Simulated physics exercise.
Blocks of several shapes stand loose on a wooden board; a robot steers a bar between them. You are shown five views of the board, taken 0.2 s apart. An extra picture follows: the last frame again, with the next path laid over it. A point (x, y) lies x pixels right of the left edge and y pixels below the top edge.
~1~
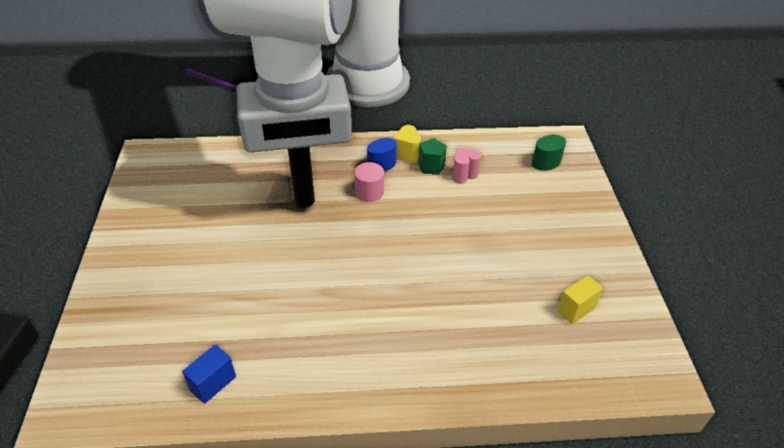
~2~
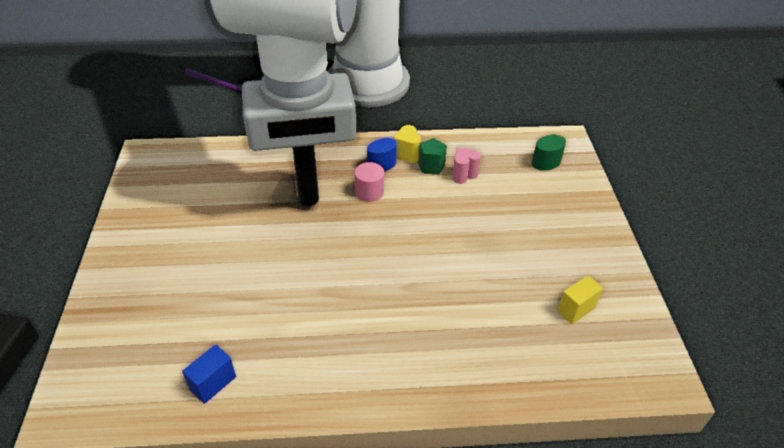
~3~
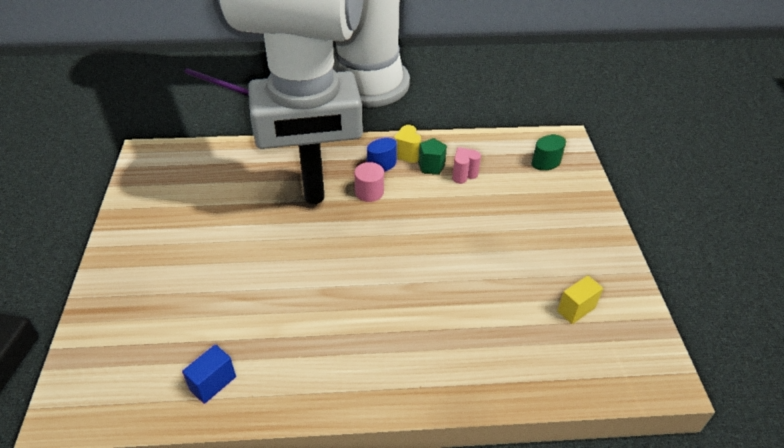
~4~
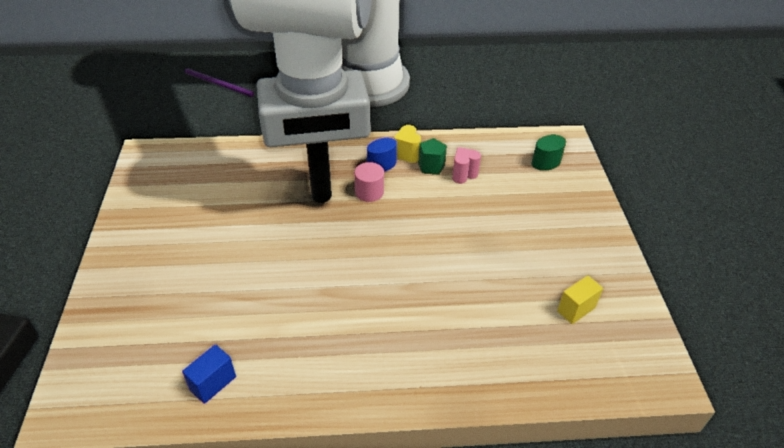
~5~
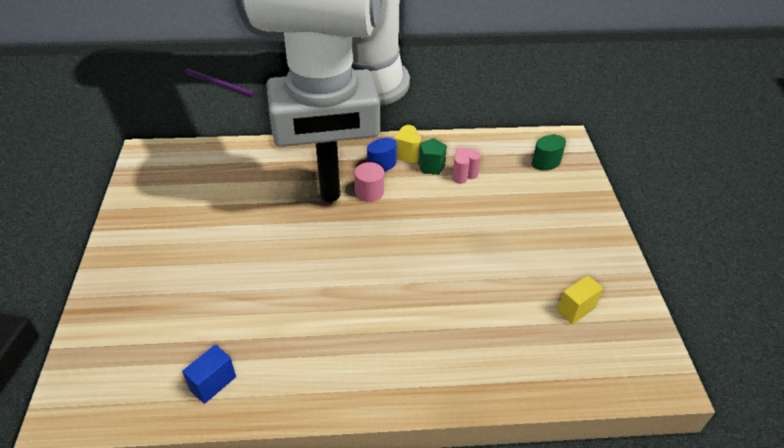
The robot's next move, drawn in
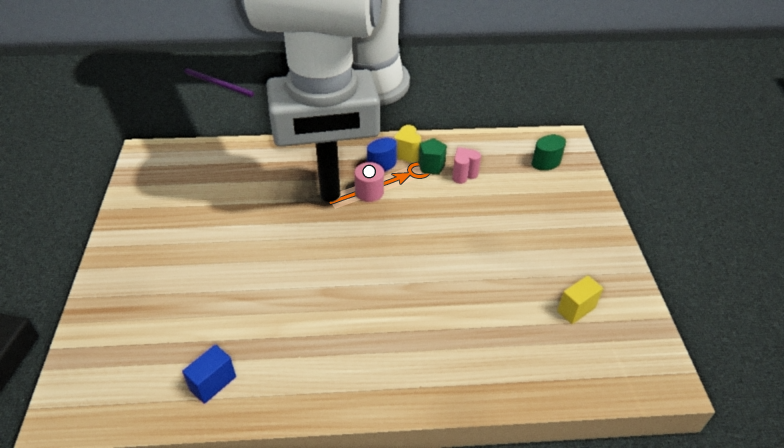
A white and grey robot arm holding a black bar upright stands over the far edge of a pale wooden board, seen from above at an angle. Blue, yellow, green and pink blocks cluster near the bar, with a green cylinder far right, a yellow block right and a blue block near left. The arm slides the bar slightly rightward towards the pink cylinder while the blocks and camera stay still.
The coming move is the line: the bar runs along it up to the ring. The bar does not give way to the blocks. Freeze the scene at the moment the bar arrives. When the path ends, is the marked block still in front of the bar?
No - that is not the case.
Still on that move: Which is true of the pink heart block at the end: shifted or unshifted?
The pink heart block is left alone.
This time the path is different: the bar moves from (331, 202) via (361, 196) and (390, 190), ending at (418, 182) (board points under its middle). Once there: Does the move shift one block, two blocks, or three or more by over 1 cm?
Blocks that move over 1 cm: Two.
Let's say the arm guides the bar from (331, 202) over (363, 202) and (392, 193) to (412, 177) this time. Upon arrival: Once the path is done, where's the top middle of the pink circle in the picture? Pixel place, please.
It will end up at (401, 143).
Drawn move, in a line from (331, 202) to (419, 170); the dot is on the pink circle.
What follows on the original path. One third of the way, bar at (361, 185); pink circle at (386, 168).
Two thirds of the way, bar at (392, 174); pink circle at (417, 162).
At the end, bar at (420, 163); pink circle at (436, 162); yellow heart block still; green five-sided block at (439, 143); pink heart block still.
